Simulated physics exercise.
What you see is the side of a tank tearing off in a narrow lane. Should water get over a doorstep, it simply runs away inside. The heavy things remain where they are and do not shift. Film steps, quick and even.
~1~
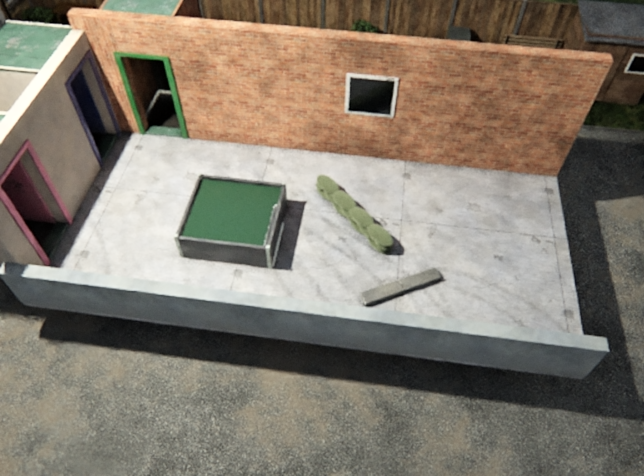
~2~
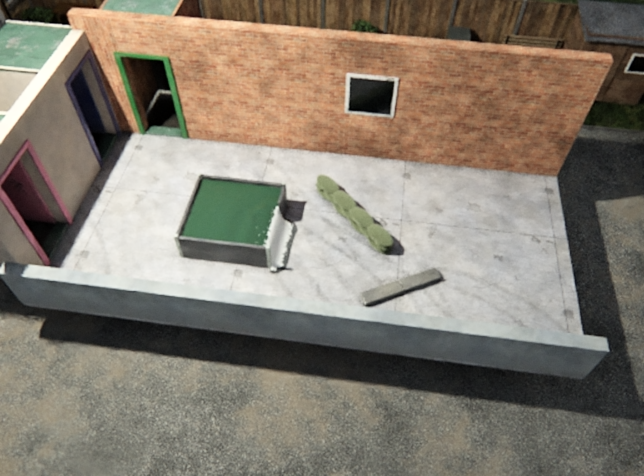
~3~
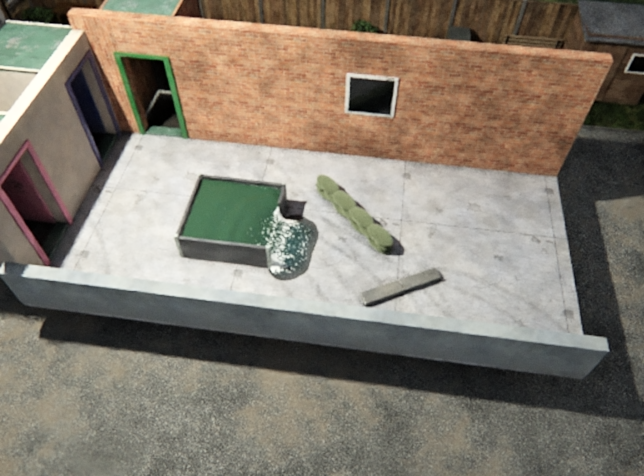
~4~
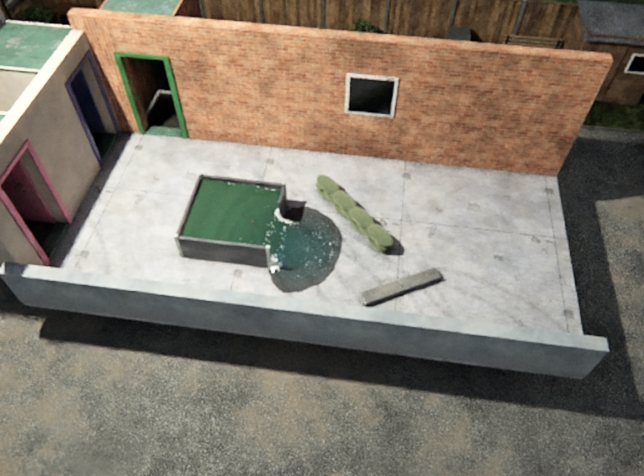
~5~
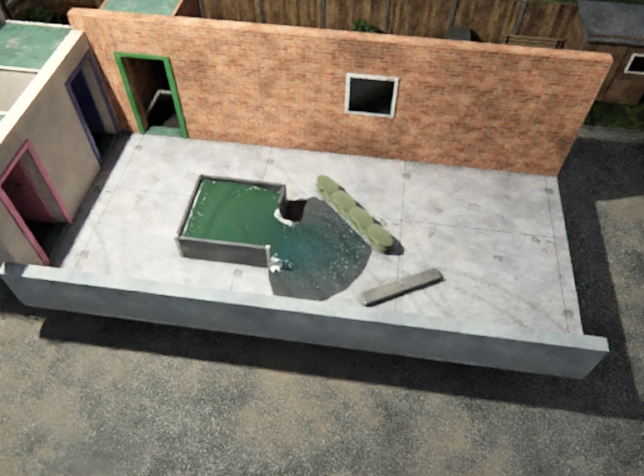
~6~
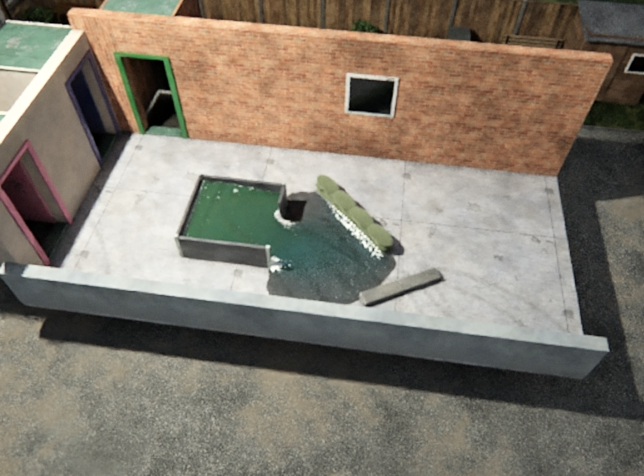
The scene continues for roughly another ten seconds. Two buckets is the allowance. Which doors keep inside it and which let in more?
In the end blue door: Never tops two buckets; green door: Never tops two buckets; pink door: Never tops two buckets.
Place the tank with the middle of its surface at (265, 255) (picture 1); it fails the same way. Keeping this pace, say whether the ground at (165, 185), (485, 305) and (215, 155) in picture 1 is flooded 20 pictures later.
Taking them in the order asked: Spared, then inundated, then spared.
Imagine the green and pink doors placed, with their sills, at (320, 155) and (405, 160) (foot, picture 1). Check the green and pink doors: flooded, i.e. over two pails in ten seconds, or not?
I'd say the green door door stays inside the limit and the pink door door stays inside the limit.
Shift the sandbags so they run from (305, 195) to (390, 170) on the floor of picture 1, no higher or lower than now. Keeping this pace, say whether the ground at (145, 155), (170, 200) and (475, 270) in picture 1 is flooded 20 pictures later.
Taking the three spots in order: Untouched, untouched, swamped.
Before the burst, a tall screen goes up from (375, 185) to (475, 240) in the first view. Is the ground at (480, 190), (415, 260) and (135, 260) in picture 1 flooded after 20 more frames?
Untouched; submerged; untouched.
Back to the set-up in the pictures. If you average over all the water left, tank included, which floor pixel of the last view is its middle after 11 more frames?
Around pixel (309, 254) of the last picture.
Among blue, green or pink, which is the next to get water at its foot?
It's the green door.
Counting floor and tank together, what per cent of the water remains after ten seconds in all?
My figure: Some 62 per cent.
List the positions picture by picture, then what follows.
The first picture shows still water in the open tank at (233, 212).
In the second picture, water pours out at (274, 237) and has run to (277, 269).
In the third picture, the front is at (295, 274), out from the gap at (274, 238).
In the fourth picture, the front is at (335, 230), out from the gap at (274, 239).
In the fifth picture, water pours out at (274, 239) and has run to (366, 249).
In the sixth picture, the front is at (390, 267), out from the gap at (274, 239).
A moment on, water covers 15 % of the floor; the blue door not reached, the green door not reached, the pink door not reached.
Next, water covers 30 % of the floor; the blue door not reached, the green door not reached, the pink door not reached.
Then, water covers 50 % of the floor; the blue door not reached, the green door not reached, the pink door not reached.
Later, water covers 60 % of the floor; the blue door not reached, the green door wet at the sill, nothing in, the pink door not reached.
In the end, water covers 70 % of the floor; the blue door wet at the sill, nothing in, the green door wet at the sill, nothing in, the pink door wet at the sill, nothing in.
